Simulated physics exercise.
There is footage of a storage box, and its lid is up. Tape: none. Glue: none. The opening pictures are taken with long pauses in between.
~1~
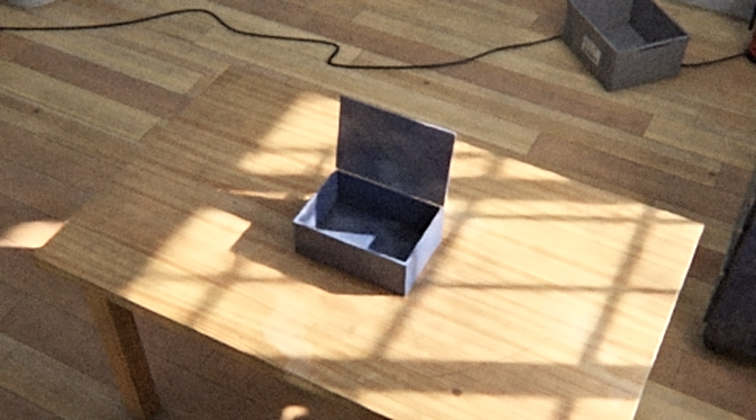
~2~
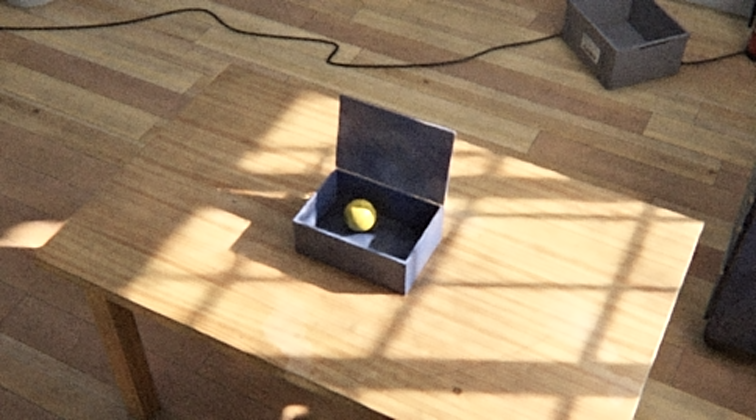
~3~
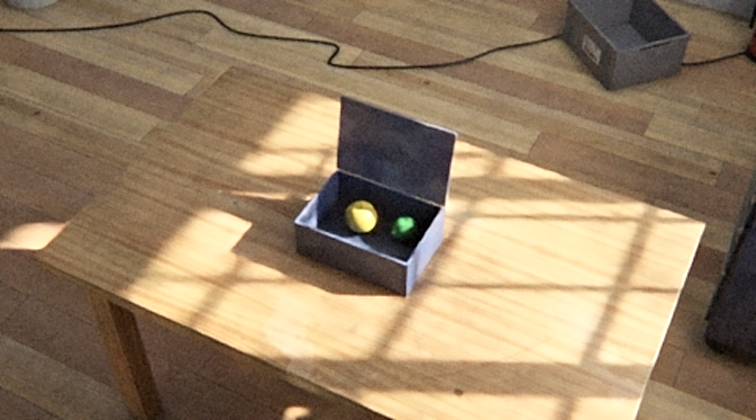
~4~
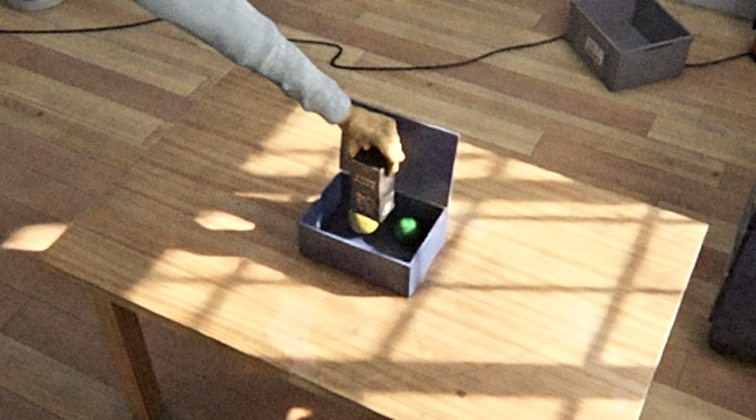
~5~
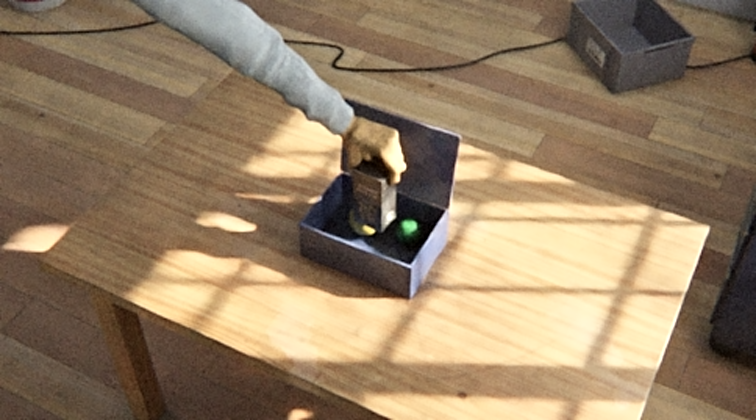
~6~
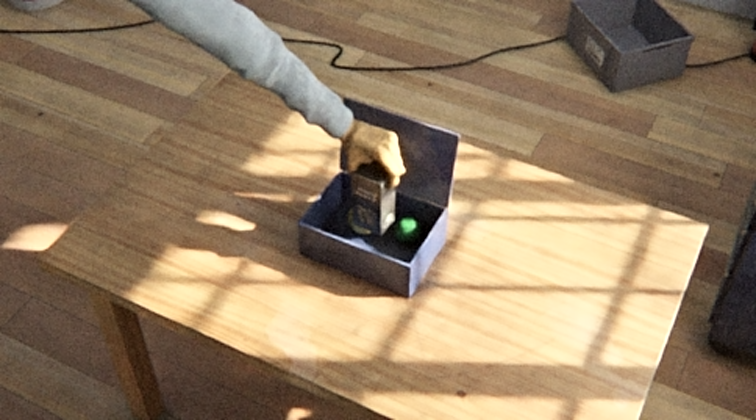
To begin with, an open, empty box sits on a sunlit wooden table, its lid up. A yellow ball-like object appears inside, then a small green one to its right. A sleeved arm reaches in from the upper left, lowering a dark carton slightly into the box, over the yellow object.
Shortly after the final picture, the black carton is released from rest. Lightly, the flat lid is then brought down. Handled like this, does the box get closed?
I predict it will fully lower.
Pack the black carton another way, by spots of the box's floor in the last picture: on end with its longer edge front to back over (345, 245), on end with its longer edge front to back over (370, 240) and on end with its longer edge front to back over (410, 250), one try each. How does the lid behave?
With the first placement the lid remains open; with the second, it ends up closed; with the third, it remains open.
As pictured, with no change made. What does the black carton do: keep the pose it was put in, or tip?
The black carton tips.
Then, 0.40 s past the last view, black carton on its side near (383, 241); yellow apple displaced about its own width.
Then, 1.50 s past the last view, lid 66° above the rim; black carton on its side near (384, 243); yellow apple displaced a little.
Then, 1.90 s past the last view, lid 21° above the rim; black carton on its side near (384, 243); yellow apple displaced a little.
Finally, lid shut; down or leaning hard in the box, black carton; moved from the start, yellow apple; green apple still in place. Final places as the last picture's camera would see them, black carton near (384, 243).
